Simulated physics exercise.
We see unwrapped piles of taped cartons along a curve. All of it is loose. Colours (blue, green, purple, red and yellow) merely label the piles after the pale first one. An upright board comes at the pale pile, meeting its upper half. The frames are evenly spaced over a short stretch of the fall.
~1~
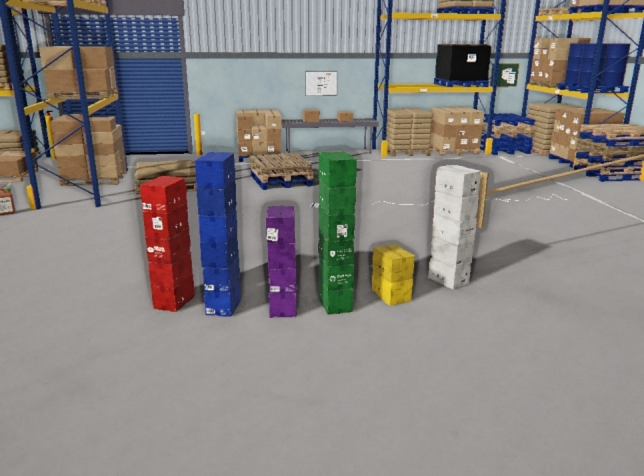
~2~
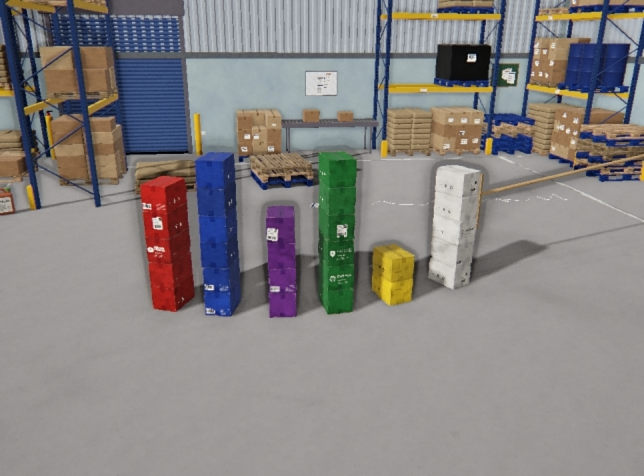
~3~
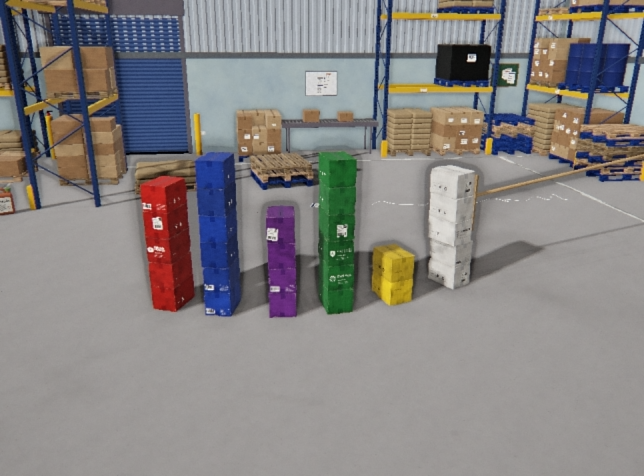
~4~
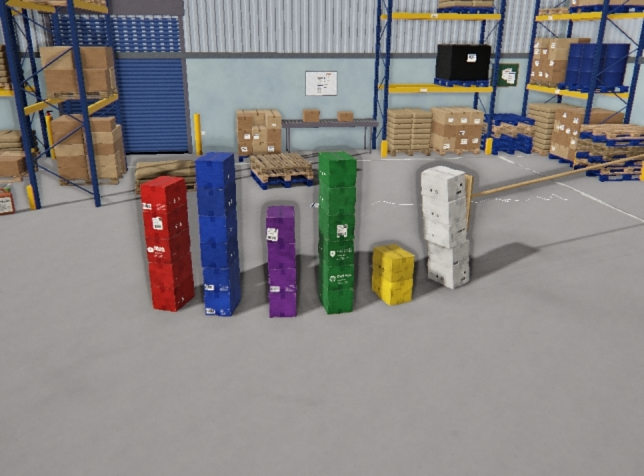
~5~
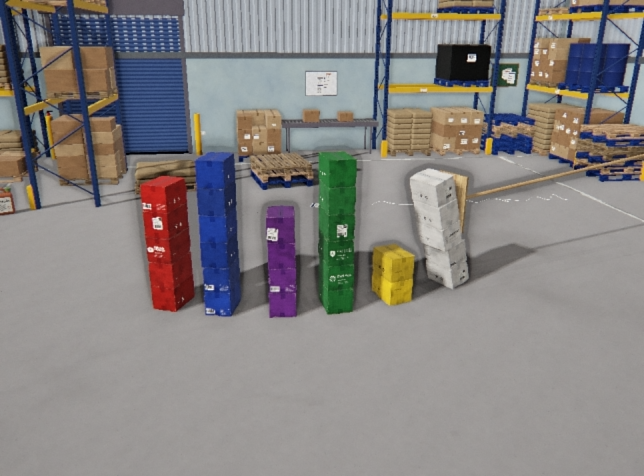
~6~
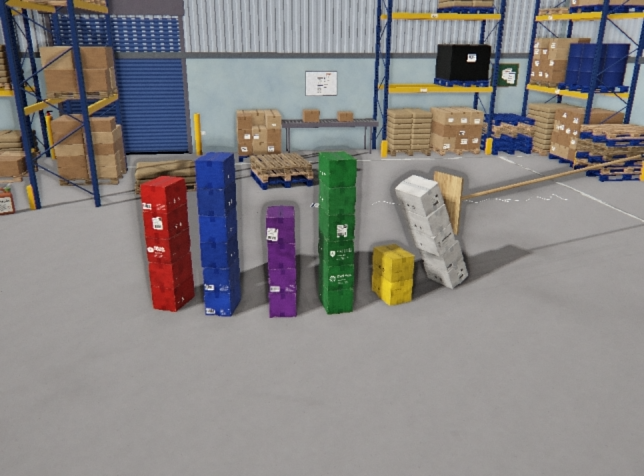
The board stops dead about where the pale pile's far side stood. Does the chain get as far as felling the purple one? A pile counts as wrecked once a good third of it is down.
In the end the purple column is left standing.
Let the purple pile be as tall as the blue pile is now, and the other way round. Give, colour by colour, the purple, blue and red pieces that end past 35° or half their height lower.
Pile by pile, purple 0, blue 0, red 0.
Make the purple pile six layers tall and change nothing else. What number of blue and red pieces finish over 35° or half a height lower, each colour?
The counts are blue 0, red 0.
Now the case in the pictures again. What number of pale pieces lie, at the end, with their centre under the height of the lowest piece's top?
The count is 3.
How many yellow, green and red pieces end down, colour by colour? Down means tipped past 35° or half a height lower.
The counts are yellow 1, green 0, red 0.
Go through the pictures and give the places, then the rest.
In the first picture (places mark the middle of the side facing us), board (486, 194) not yet touching; top purple carton (280, 231); top blue carton (210, 175); the rest undisturbed.
In the second picture, board (481, 195) not yet touching; top purple carton (280, 231).
In the third picture, board (476, 196) pushing; top purple carton (280, 231).
In the fourth picture, board (471, 197) pushing, top of the pale pile leaning a little; top purple carton (280, 231); the rest undisturbed.
In the fifth picture, board (466, 198) pushing, top of the pale pile leaning clearly; top purple carton (280, 231); the rest undisturbed.
In the sixth picture, board (461, 199) pushing, top of the pale pile leaning clearly; top purple carton (280, 231); top blue carton (210, 175); the rest undisturbed.
Soon after the last picture, 5 of the pale pile down; none of the 4 purple cartons down (0 of 23 in all colours); top purple carton unmoved.
A little later, 5 of the pale pile down; none of the 4 purple cartons down (0 of 23 in all colours); top purple carton unmoved; top yellow carton leaning barely.
Later still, 5 of the pale pile down; none of the 4 purple cartons down (0 of 23 in all colours); top purple carton unmoved; top yellow carton leaning well over.
At rest, 5 of the pale pile down; none of the 4 purple cartons down (1 of 23 in all colours); top purple carton unmoved; top yellow carton leaning well over, half its height lower. As the last picture would show them, middles, top purple carton near (281, 224), top yellow carton near (371, 279).
